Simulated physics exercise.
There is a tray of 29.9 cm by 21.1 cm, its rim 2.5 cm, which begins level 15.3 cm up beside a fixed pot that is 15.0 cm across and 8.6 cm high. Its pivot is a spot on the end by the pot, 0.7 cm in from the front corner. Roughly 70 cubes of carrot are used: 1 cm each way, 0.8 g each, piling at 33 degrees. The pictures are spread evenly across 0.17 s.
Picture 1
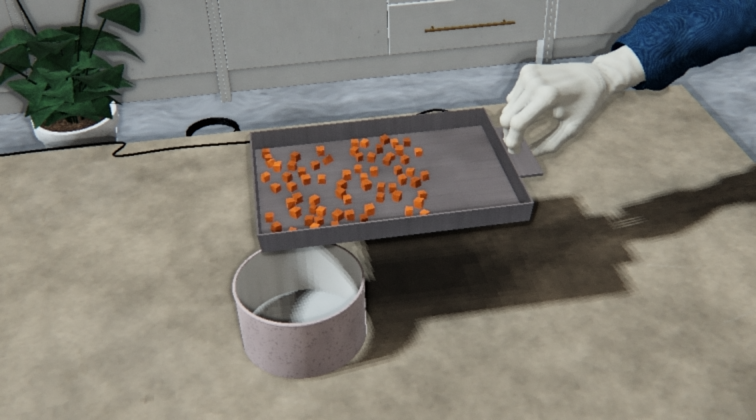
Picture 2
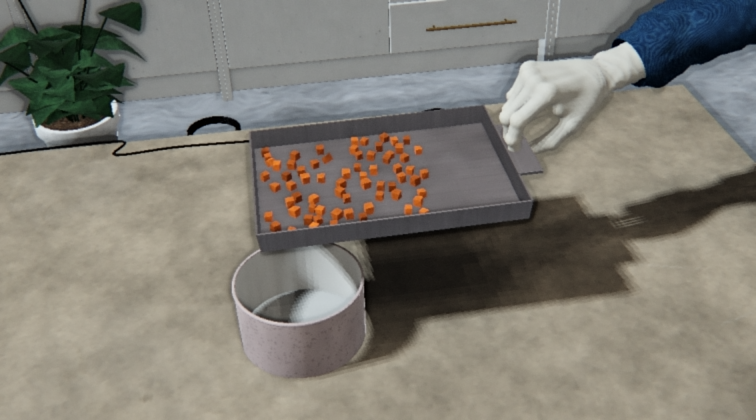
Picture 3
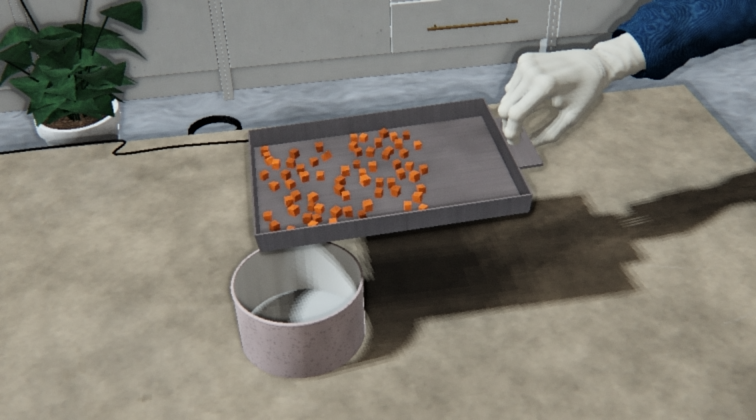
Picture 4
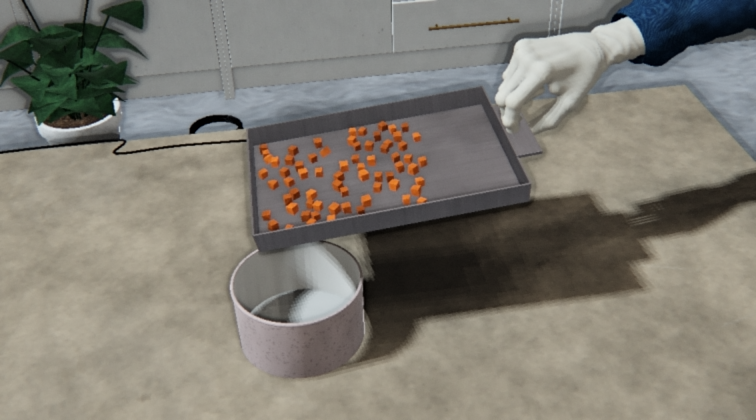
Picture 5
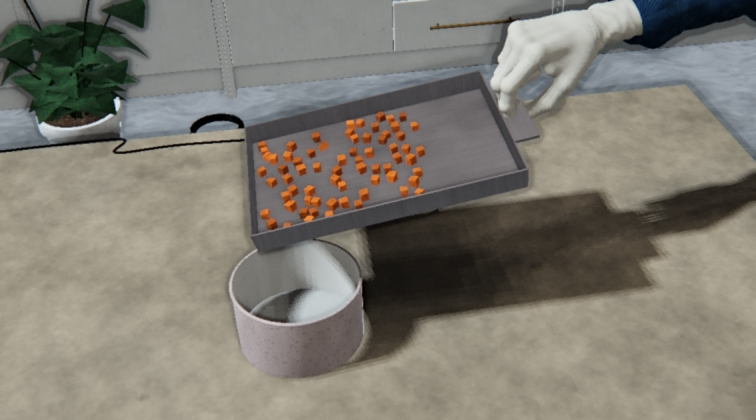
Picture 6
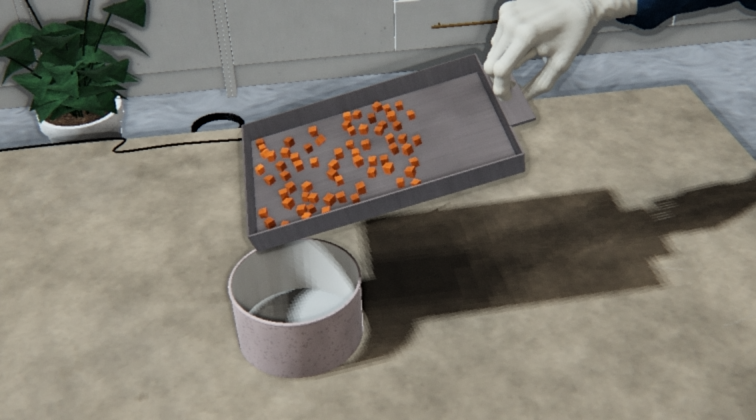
White-gloved hand slowly raising the right end of a gray tray of scattered orange cubes above a round pot on a counter.
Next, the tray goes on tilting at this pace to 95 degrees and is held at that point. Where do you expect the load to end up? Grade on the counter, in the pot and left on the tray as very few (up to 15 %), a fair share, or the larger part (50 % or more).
Counter: The larger part; pot: Very few; left on the tray: A fair share.
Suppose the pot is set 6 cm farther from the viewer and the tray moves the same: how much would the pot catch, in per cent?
Around 0 per cent.
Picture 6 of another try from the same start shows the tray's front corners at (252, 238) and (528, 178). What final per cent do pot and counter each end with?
Pot 0; counter 95.
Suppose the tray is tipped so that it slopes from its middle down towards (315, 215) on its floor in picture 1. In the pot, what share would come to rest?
Something like 0 in a hundred.
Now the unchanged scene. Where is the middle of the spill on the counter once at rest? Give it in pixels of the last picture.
About (150, 364).
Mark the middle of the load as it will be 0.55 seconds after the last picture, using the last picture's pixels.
Look near (227, 199) in the last picture.
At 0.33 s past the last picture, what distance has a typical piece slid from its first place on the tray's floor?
Roughly 3 cm.
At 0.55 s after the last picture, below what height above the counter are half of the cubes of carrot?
Height: Around 18 cm.
Then, 0.33 s after the last picture, tilt 53 degrees; the tray holds 100 %, the pot 0 %.
Then, 0.55 s after the last picture, tilt 80 degrees; the tray holds 85 %, the pot 0 %.
Then, 0.89 s after the last picture, tilt 95 degrees; the tray holds 40 %, the pot 0 %.
In the end, counter 75 %, pot 0 %, tray 30 %.
